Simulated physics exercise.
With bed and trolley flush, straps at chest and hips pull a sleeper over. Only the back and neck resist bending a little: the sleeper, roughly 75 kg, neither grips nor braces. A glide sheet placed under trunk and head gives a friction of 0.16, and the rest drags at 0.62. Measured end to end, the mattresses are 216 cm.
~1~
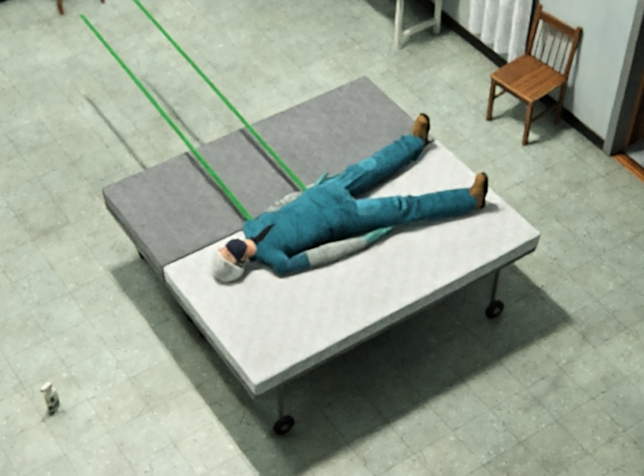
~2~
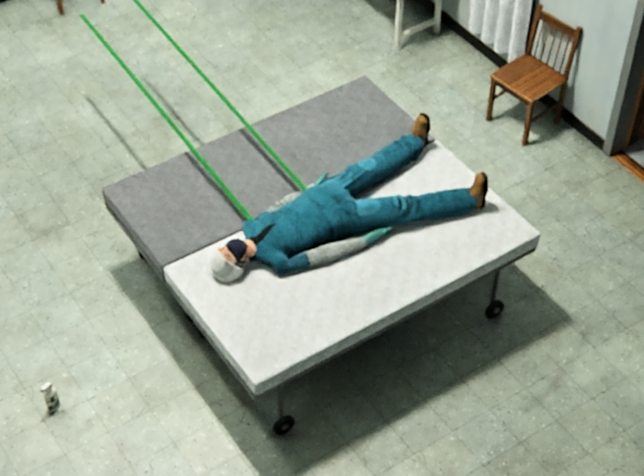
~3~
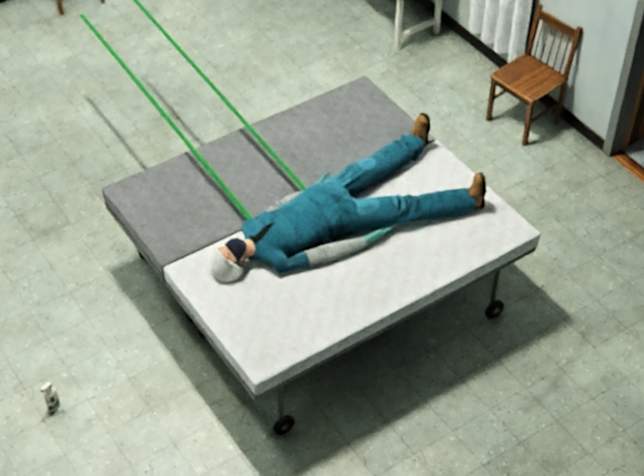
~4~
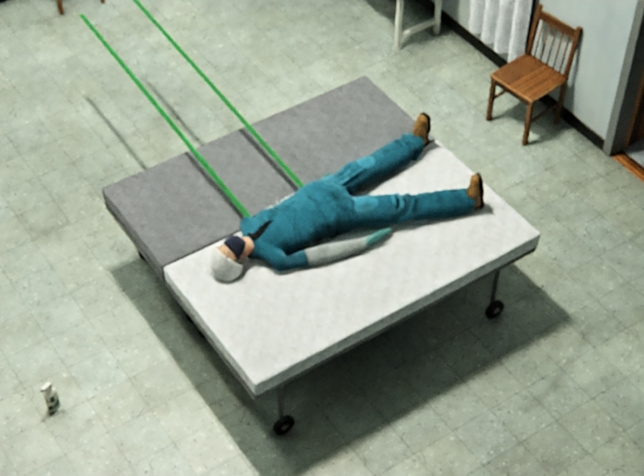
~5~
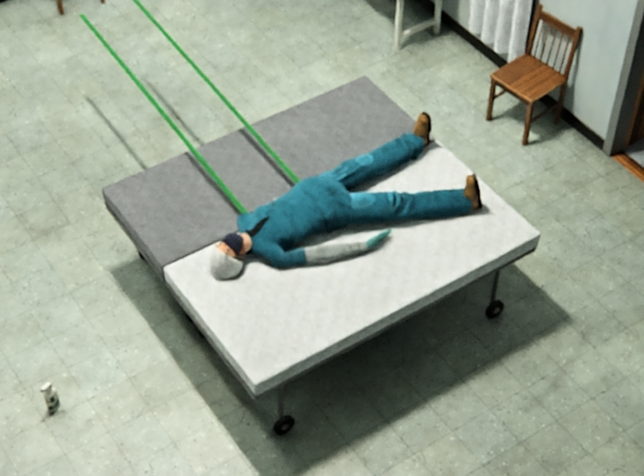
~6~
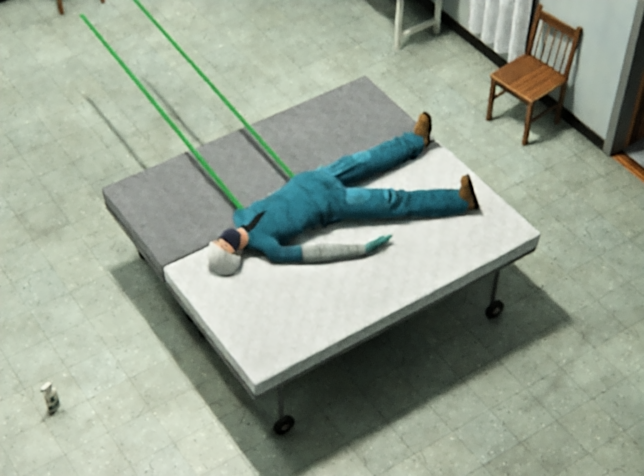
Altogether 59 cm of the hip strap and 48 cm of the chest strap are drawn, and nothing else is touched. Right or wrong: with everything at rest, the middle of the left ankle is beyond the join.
Right.
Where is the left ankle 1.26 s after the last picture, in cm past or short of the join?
Roughly 8 cm past.
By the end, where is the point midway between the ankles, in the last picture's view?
(412, 167).
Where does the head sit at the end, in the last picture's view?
Near (202, 220).
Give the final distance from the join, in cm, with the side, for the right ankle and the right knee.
Shortfall: Right ankle 44 cm, right knee 12 cm.
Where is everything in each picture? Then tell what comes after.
Left ankle (415, 143), right hand (375, 238); pull at the hips 0 cm, in the first picture.
Left ankle (415, 143), right hand (375, 238); pull at the hips 0 cm, in the second picture.
Left ankle (415, 143), right hand (375, 239); pull at the hips 2 cm, in the third picture.
Left ankle (415, 142), right hand (375, 240); pull at the hips 5 cm, in the fourth picture.
Left ankle (416, 142), right hand (375, 242); pull at the hips 9 cm, in the fifth picture.
Left ankle (416, 141), right hand (375, 246); pull at the hips 16 cm, in the sixth picture.
Then, 0.26 s after the last picture the left ankle is 0 cm short of the join, near (415, 142) in the last picture's view.
Then, 0.76 s after the last picture the left ankle is 3 cm past the join, near (407, 143) in the last picture's view; the right hand 59 cm short of the join.
Then, 1.26 s after the last picture the left ankle is 9 cm past the join, near (401, 140) in the last picture's view.
At rest, head crosses the join; left hand crosses the join; right hand stops short of the join; left ankle crosses the join; right ankle stops short of the join; right knee stops short of the join.
